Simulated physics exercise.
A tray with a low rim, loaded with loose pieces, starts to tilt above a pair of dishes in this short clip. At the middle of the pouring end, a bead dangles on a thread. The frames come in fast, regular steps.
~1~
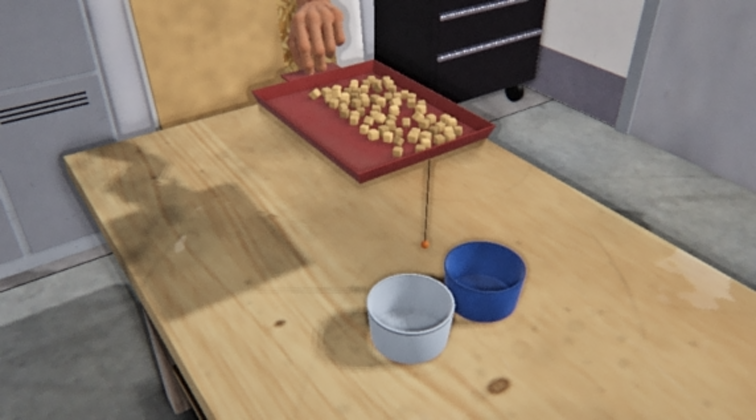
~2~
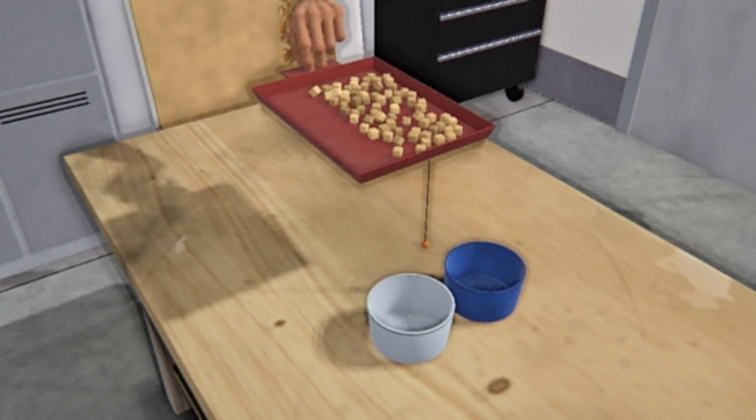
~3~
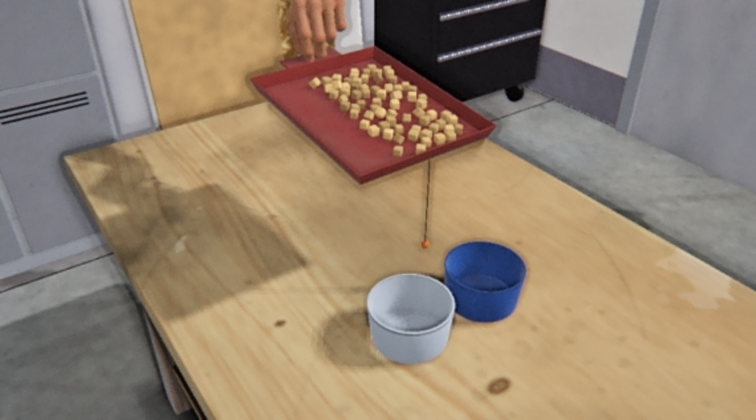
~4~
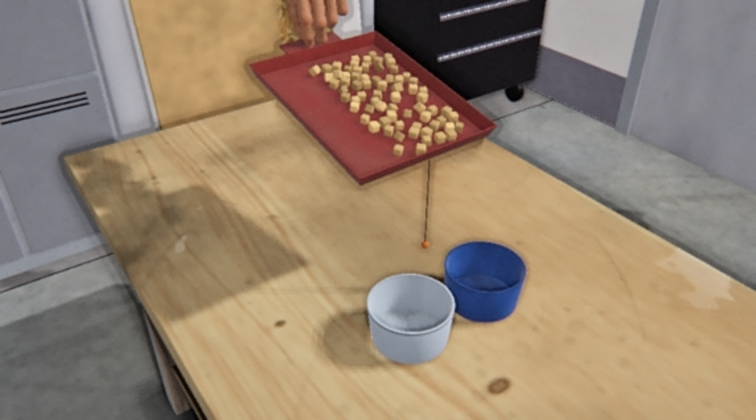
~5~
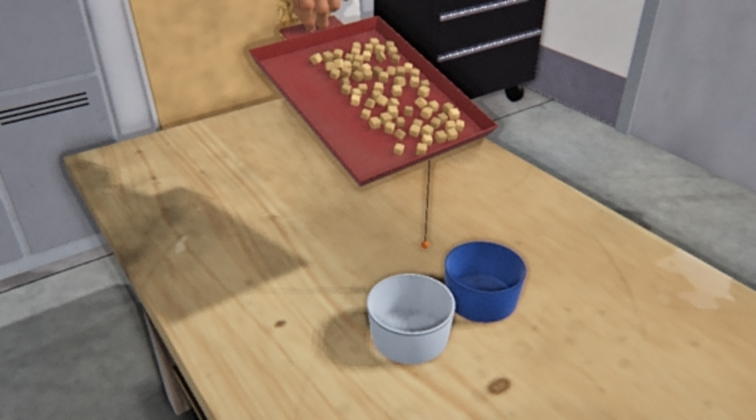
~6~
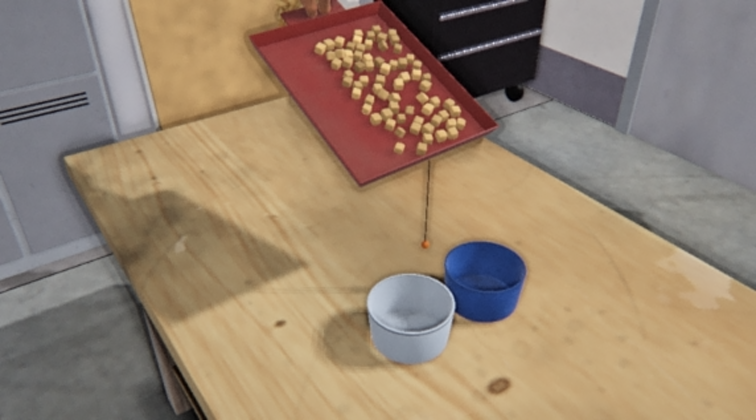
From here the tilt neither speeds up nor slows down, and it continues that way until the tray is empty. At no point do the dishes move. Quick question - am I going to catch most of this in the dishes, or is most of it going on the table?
You'll catch most of it in the dishes.
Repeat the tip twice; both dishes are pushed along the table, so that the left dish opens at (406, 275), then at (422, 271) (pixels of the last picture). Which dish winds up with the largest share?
For the two places in order: The leftward one, the leftward one.
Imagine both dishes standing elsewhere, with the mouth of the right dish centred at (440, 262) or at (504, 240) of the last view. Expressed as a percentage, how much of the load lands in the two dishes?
You'd get 60 in a hundred first and 50 in a hundred after that.
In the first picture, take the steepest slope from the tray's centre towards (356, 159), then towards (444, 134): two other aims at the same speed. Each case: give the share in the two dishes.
The first try would leave around 10 per cent there, the second around 30 per cent.
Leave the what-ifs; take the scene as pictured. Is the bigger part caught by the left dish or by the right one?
The one to the left.
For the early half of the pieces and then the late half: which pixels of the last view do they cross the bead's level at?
Around (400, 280), followed by around (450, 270).
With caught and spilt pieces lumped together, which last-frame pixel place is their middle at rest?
I'd put the middle somewhere around (421, 327).
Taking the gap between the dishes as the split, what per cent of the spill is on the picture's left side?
60 %, roughly.
Soon after the last picture, tray tipped steeply; nearly all on the tray; a stray few in the air.
A little later, tray tipped past a quarter turn; about a third on the tray; about a third in the left dish; a stray few in the right dish; a small part outside both; about a quarter in the air.
Later still, tray tipped past a quarter turn; about half in the left dish; about a quarter in the right dish; about a quarter outside both.
By the end, tray tipped past a quarter turn; about half in the left dish; about a quarter in the right dish; about a quarter outside both.
